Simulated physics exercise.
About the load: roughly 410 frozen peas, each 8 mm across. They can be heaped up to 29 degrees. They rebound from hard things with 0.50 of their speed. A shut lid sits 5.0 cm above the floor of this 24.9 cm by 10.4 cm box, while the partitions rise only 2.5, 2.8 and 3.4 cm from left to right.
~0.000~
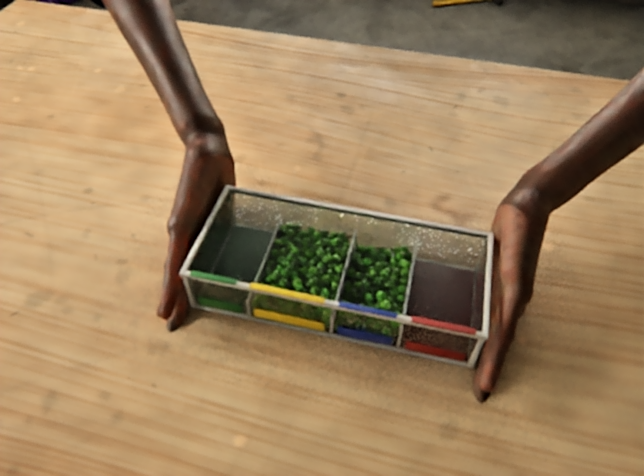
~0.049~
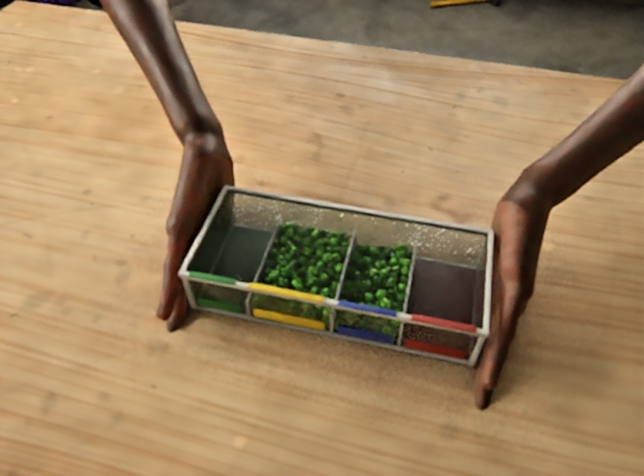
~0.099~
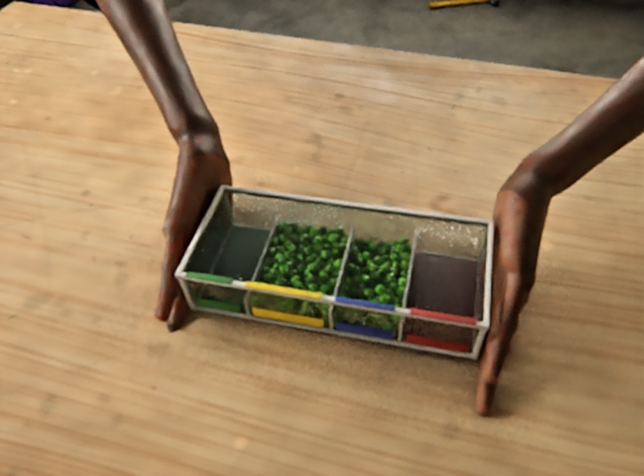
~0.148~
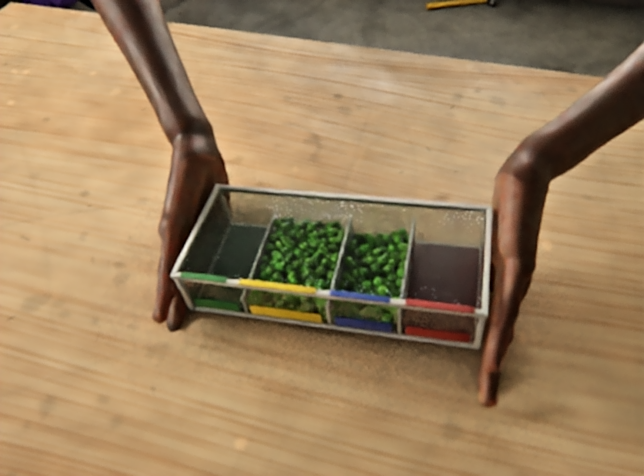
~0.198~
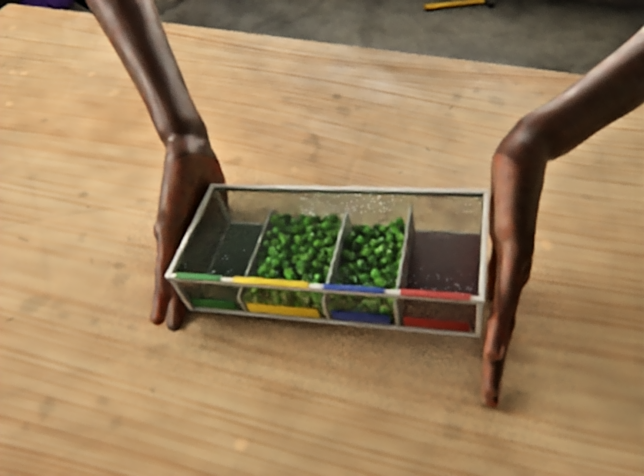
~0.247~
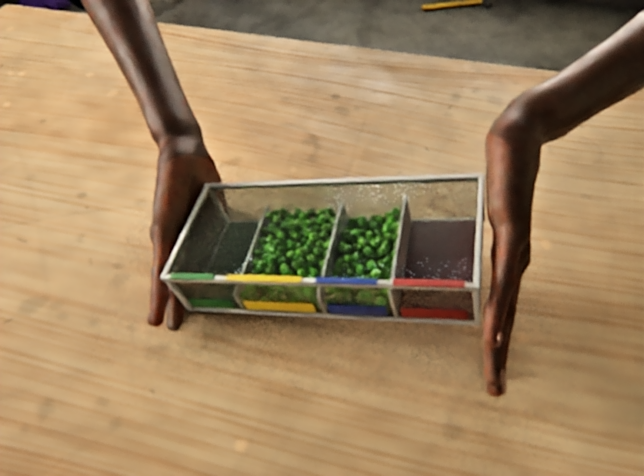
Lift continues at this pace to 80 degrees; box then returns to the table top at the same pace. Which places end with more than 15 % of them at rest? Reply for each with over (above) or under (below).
Red compartment - under, blue compartment - over, green compartment - over, yellow compartment - over.
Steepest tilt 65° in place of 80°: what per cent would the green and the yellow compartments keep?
In per cent, green gets 25 and yellow gets 45.
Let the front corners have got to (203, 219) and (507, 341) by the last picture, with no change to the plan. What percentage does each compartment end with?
Red = 20 %; blue = 55 %; green = 0 %; yellow = 25 %.
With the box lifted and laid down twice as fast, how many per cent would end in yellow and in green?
That gives yellow 30 percent and green 55 percent.
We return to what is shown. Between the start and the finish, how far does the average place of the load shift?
Roughly 5.0 cm.
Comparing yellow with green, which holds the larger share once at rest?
The green one.
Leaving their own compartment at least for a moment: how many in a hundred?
That share comes to about 50 per cent.
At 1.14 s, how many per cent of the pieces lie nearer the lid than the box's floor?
I'd say around 30 percent of the pieces.
After 1.14 s, tilt 80 degrees; blue 30 %, green 25 %, yellow 45 %.
Then, at 1.73 s, tilt 35 degrees; blue 20 %, green 45 %, yellow 35 %.
Then, at 2.37 s, tilt 0 degrees; blue 20 %, green 45 %, yellow 35 %.
At rest (2.9 s), red 0 %, blue 20 %, green 45 %, yellow 35 %.
